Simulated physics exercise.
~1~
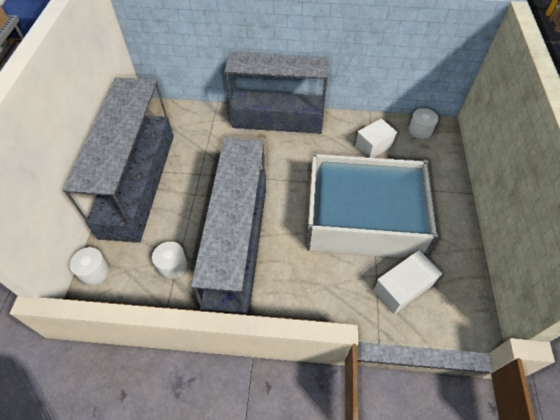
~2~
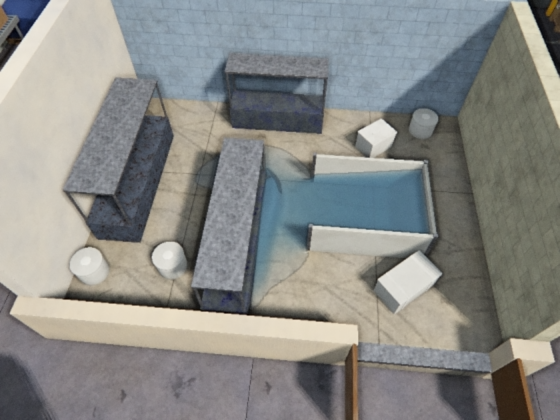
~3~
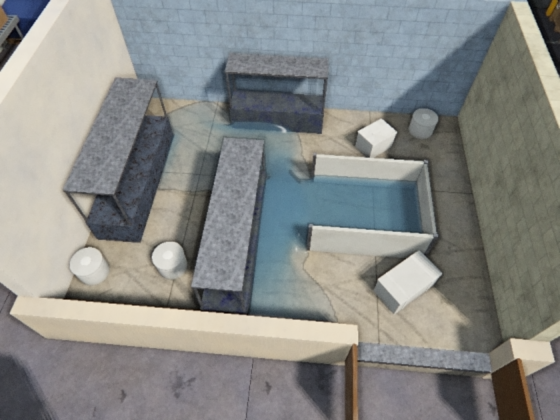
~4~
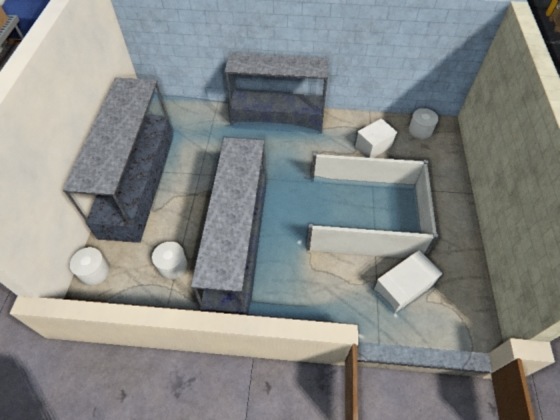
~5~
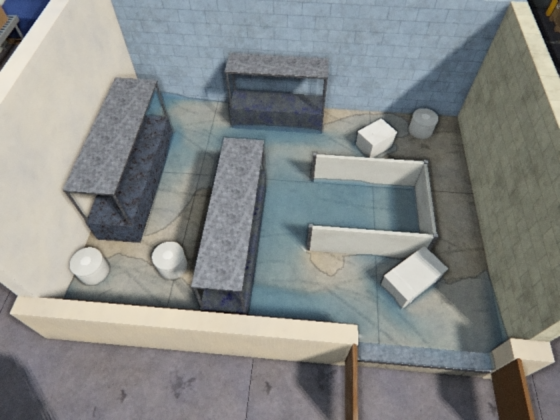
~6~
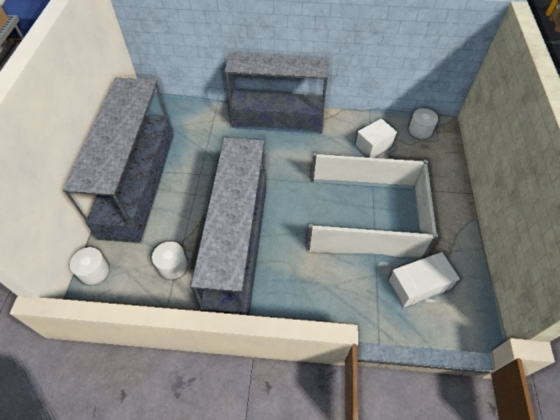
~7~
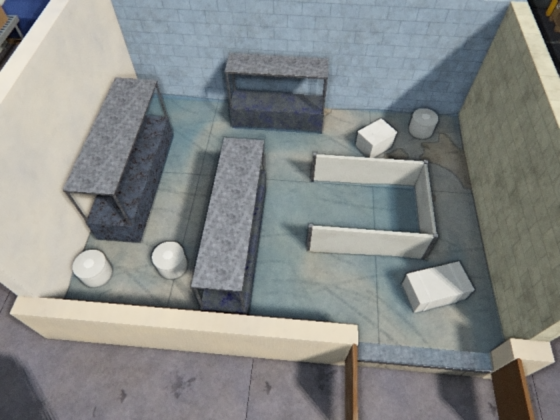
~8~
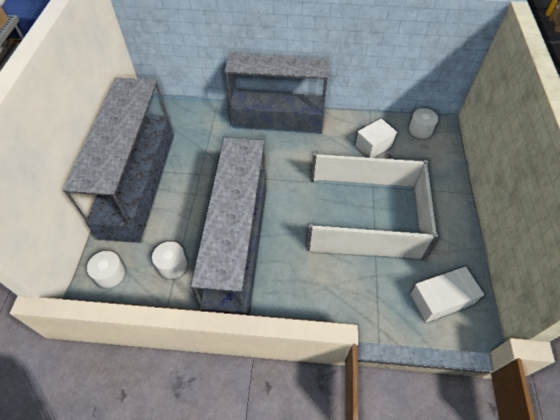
Water bursts from the left side of a white-walled tank and spreads around grey tables across the walled room's floor, thinning as it goes; a white box at the lower right slides rightward and turns, and a white cylinder at the lower left finally shifts slightly right.
